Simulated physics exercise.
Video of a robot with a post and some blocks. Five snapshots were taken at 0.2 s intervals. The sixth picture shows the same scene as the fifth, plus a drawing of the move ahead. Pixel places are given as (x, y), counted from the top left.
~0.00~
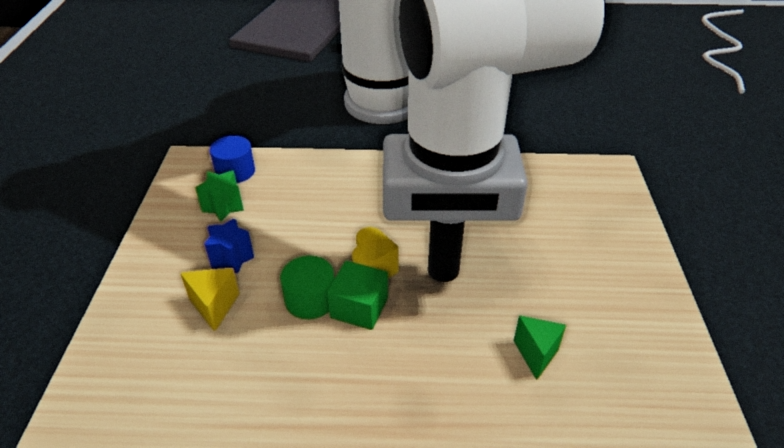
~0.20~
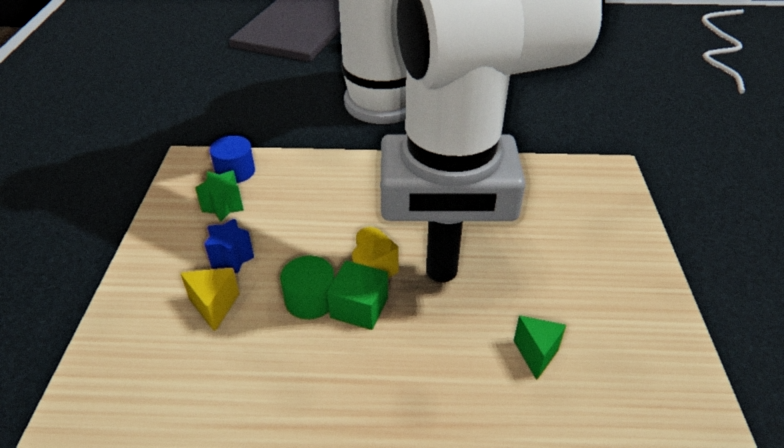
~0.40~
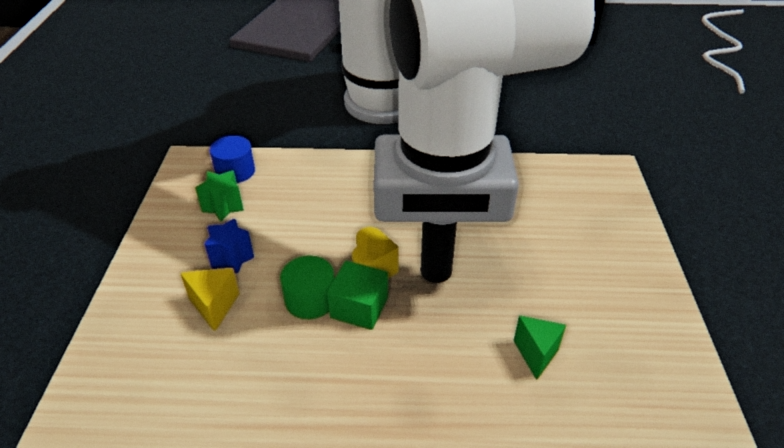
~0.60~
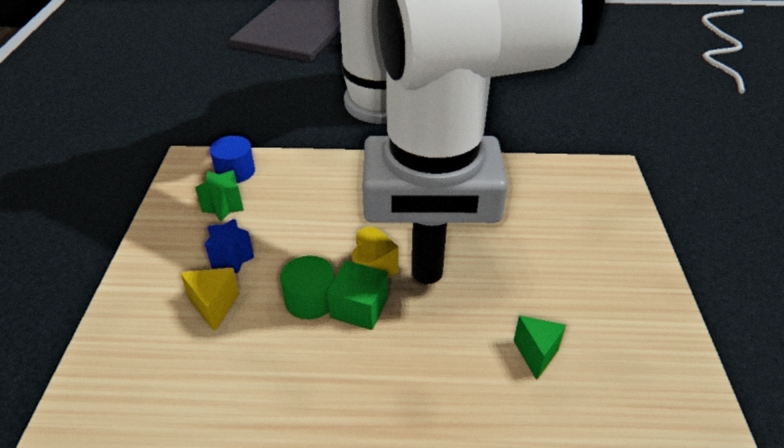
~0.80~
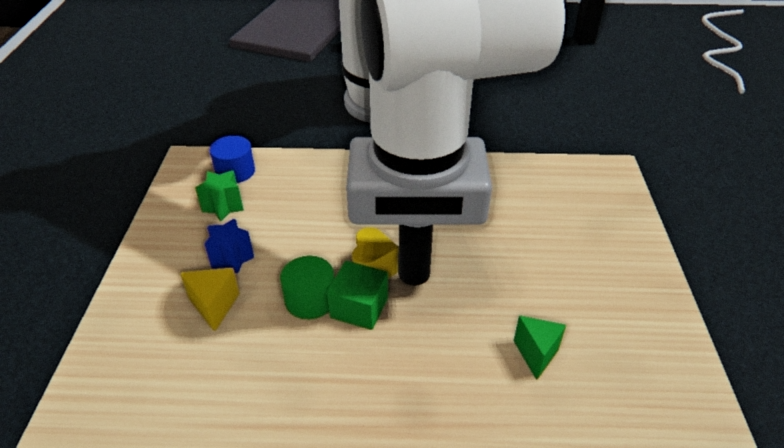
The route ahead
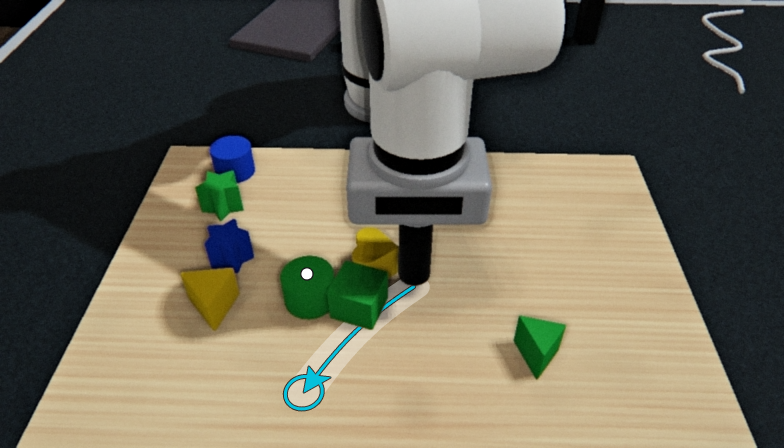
The robot's black post slid a short way left across the wooden board, closing in on the yellow heart and green square, while all the blocks stayed where they were.
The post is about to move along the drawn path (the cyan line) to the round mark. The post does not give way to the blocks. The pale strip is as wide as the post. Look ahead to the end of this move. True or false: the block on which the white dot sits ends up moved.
That claim is true.
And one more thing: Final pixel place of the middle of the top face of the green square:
The spot you're after is about (284, 316) in the image.
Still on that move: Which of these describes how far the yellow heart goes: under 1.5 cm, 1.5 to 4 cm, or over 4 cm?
Shift of under 1.5 cm.
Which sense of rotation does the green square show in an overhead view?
From above, the green square will be seen to turn clockwise.
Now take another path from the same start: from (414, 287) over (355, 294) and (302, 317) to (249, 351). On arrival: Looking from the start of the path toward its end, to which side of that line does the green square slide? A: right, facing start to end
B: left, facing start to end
B
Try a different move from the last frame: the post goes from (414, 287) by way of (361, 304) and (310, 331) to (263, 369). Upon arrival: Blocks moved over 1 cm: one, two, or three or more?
Count: 2.
The drawn path runs from (414, 287) through (375, 314) and (338, 349) to (304, 392); the dot is on the green circular block.
On the path given first. One third of the way, post at (374, 302); green circular block at (286, 275); green square at (324, 299).
Two thirds of the way, post at (337, 338); green circular block at (278, 273); green square at (290, 312), turned 60° clockwise.
At the end, post at (302, 381); green circular block at (278, 273); green square at (284, 316), turned 80° clockwise; yellow heart not moved.
